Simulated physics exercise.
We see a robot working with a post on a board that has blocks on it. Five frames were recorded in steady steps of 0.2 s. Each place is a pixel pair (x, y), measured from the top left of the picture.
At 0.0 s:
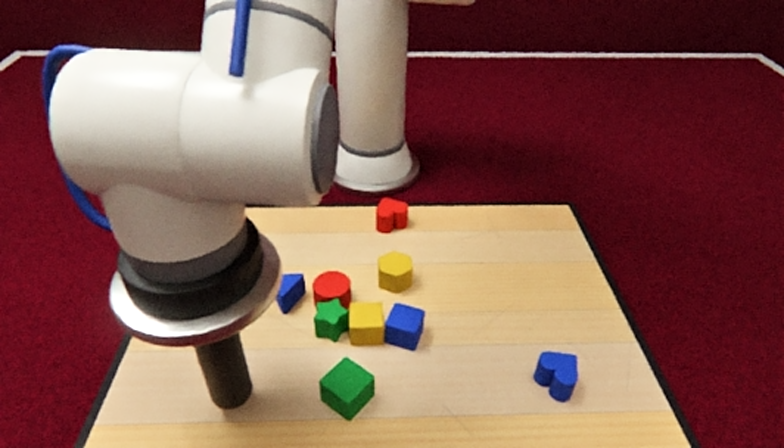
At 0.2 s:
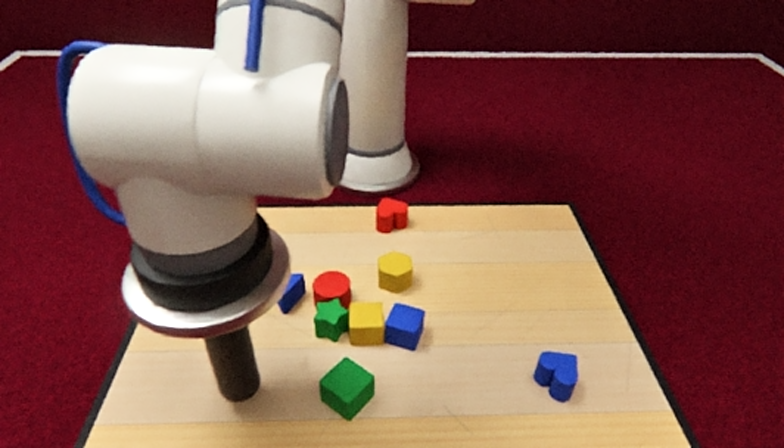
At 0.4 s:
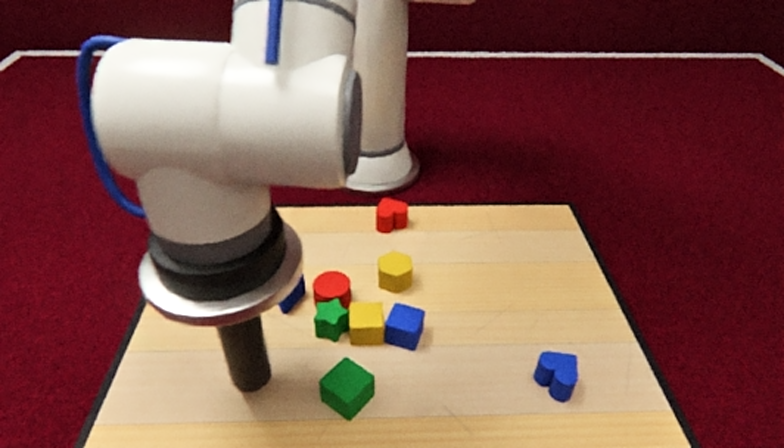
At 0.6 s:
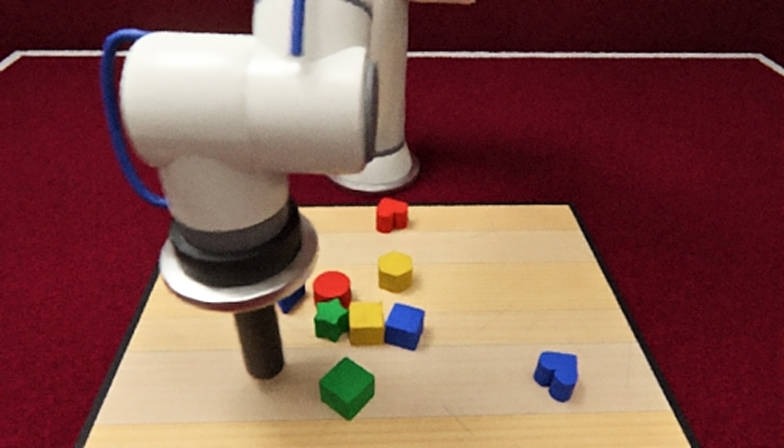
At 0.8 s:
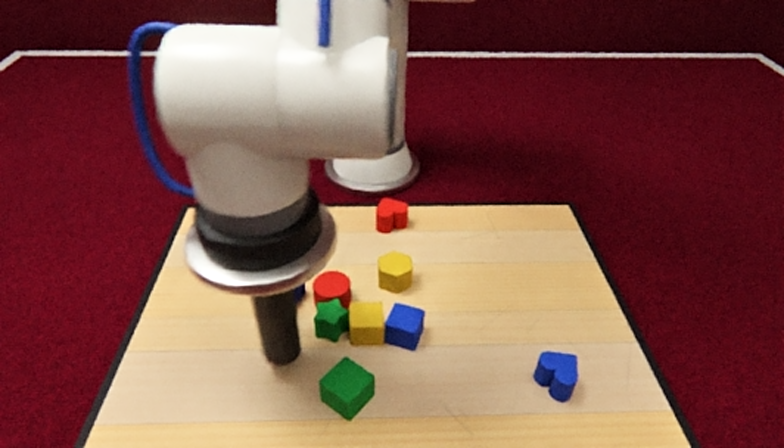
A white robot arm moves its dark post right and slightly away above a wooden board.
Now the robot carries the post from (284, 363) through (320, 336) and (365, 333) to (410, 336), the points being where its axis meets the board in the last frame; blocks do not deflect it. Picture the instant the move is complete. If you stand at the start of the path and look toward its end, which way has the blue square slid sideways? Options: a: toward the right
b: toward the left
a
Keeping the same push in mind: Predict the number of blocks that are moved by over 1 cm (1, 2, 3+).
Three or more blocks move.
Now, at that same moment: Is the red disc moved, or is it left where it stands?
The red disc is moved.
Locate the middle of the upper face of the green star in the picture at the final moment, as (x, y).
The answer is (366, 289).
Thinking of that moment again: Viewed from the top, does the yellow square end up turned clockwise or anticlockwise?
Overhead view: Clockwise.
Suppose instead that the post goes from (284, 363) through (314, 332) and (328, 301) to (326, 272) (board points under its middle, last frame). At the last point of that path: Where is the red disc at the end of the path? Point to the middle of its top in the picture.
For the centre of its top, I'd go with (353, 242).
The first path, step by step. One third of the way, post (320, 324); green star (348, 298); red disc (335, 277); yellow square (376, 309), turned 30° clockwise; blue square (409, 318).
Two thirds of the way, post (365, 322); green star (366, 289), turned 25° anticlockwise; red disc (337, 275); yellow square (398, 303), turned 50° clockwise; blue square (424, 320), turned 25° clockwise.
At the end, post (411, 325); green star (366, 289), turned 25° anticlockwise; red disc (337, 275); yellow square (425, 294), turned 20° clockwise; blue square (452, 324), turned 40° clockwise.
